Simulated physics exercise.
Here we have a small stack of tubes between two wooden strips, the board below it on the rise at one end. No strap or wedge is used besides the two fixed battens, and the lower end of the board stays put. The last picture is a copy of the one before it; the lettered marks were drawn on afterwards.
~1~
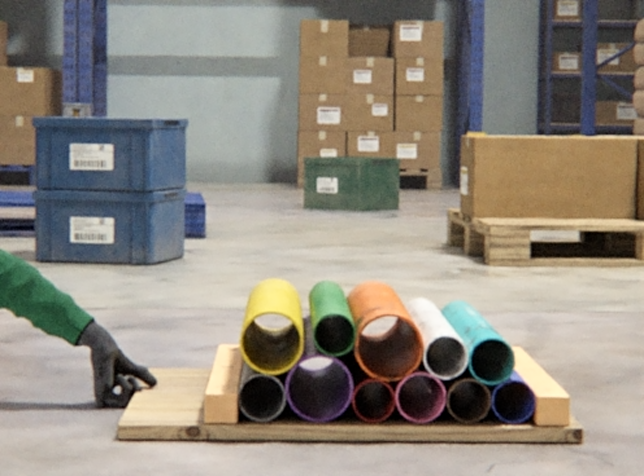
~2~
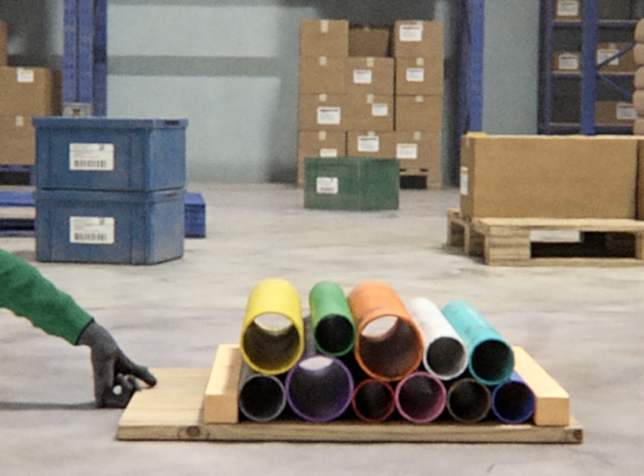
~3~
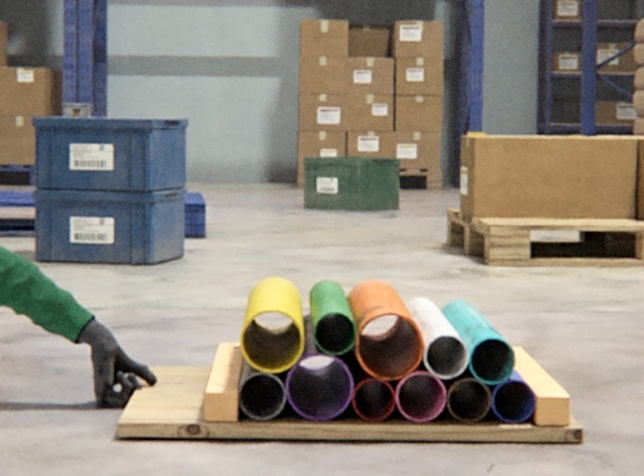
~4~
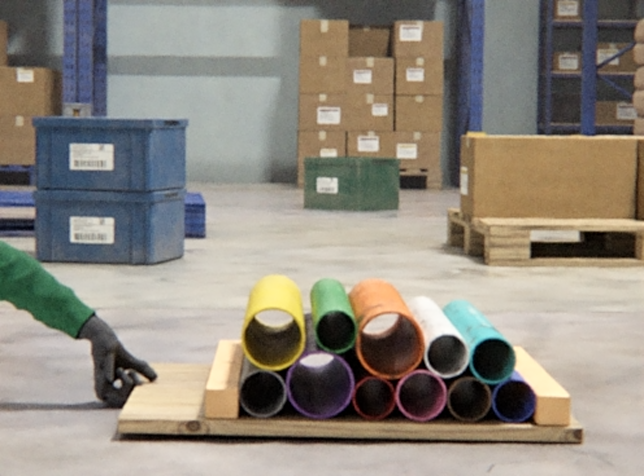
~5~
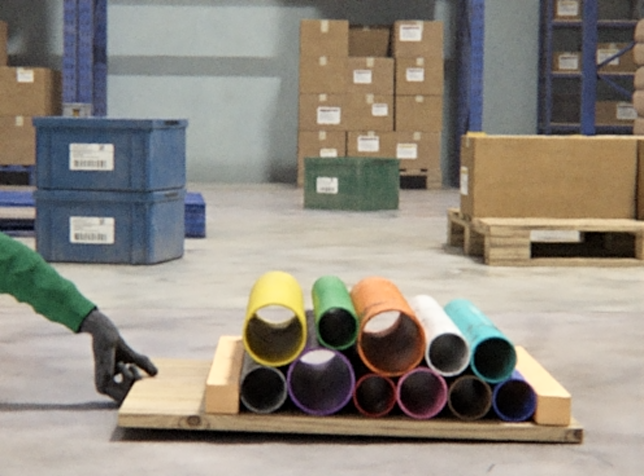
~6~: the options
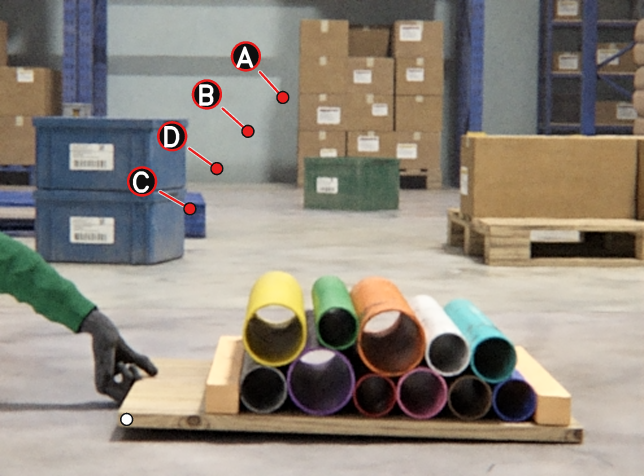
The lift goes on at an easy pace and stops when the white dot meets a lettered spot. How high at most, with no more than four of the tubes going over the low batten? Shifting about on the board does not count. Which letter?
The last mark within the limit is B.
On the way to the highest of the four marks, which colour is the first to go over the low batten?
The turquoise one.
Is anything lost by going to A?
At A: Yes.
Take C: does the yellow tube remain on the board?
Yes.
On the marked copy, A at (283, 98); B at (248, 131); C at (190, 209); D at (217, 168); the white dot at (126, 420).
With B. Early on, board at 21°.
Further on, board at 41°.
At the end, board at 41°, four over the low batten (orange, turquoise, white, green).
As for the rest, A five over the low batten; C four over the low batten (orange, turquoise, white, green); D four over the low batten (orange, turquoise, white, green).
